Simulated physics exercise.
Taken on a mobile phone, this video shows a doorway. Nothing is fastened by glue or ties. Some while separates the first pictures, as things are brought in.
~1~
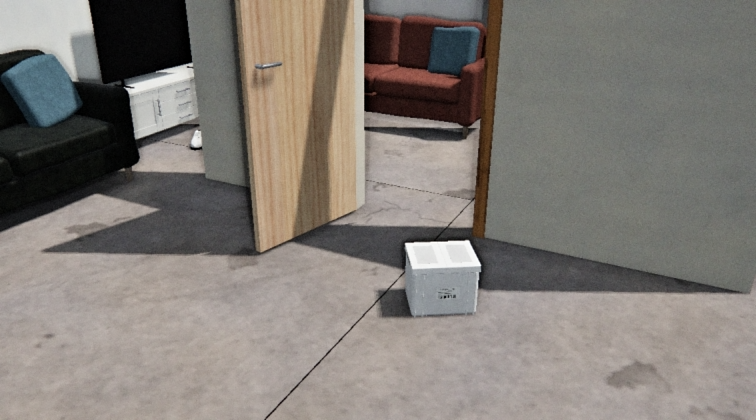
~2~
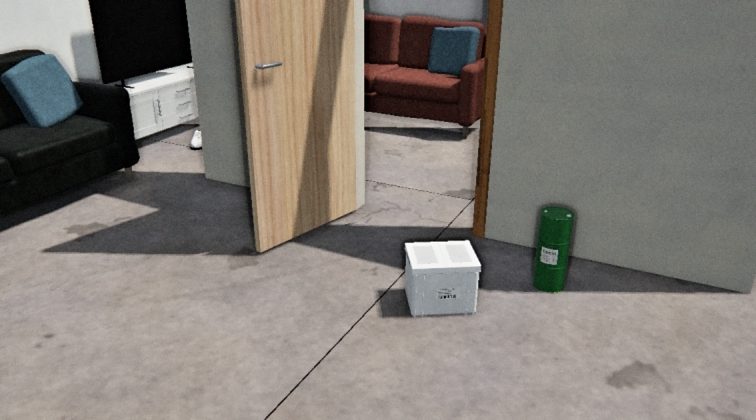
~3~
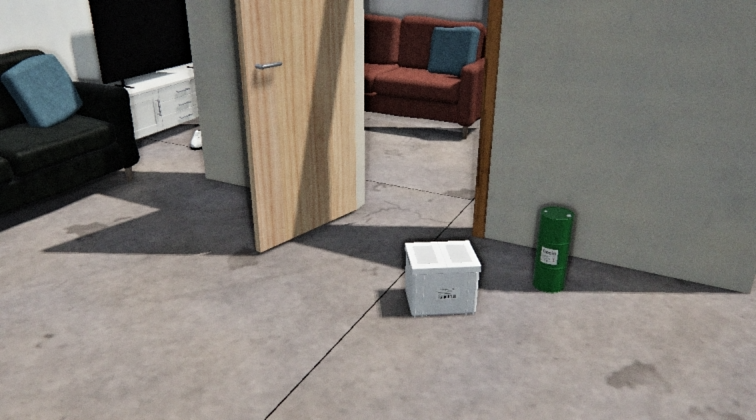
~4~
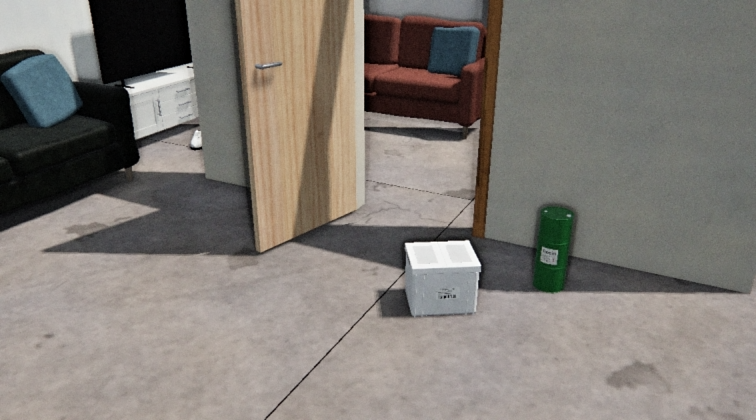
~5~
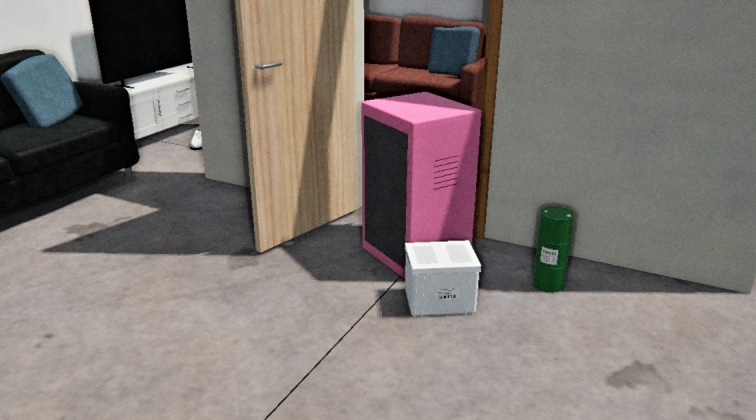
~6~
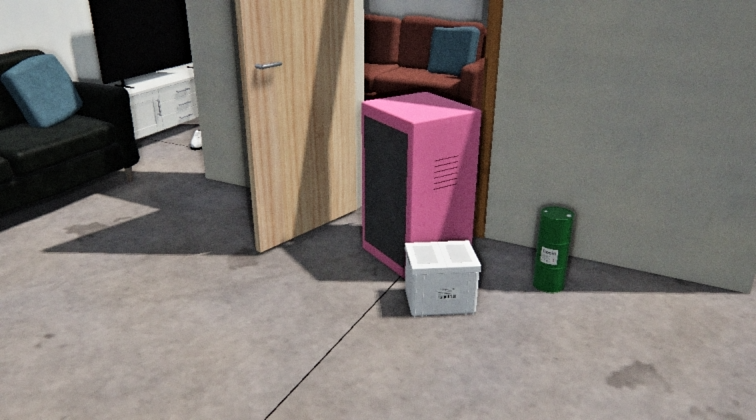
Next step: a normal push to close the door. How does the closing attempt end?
It ends with the door caught before the frame.
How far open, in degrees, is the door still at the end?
Some 60° open.
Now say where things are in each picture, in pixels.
Door wide open and still; white tote (441, 279), in the first frame.
Door wide open and still; white tote (441, 279); green canister (553, 250), in the second frame.
Door wide open and still; white tote (441, 279); green canister (553, 250), in the third frame.
Door wide open and still; white tote (441, 279); green canister (553, 250), in the fourth frame.
Door wide open and still; white tote (441, 279); green canister (553, 250), in the fifth frame.
Door wide open and still; pink appliance (418, 184); white tote (441, 279), in the sixth frame.
Then, 0.60 s on from there, open by 95°.
Then, 1.00 s on from there, open by 79°.
Then, 1.40 s on from there, open by 61°.
In the end, open by 58°; all 3 unmoved. At the end, from the last picture's camera, pink appliance near (419, 184).
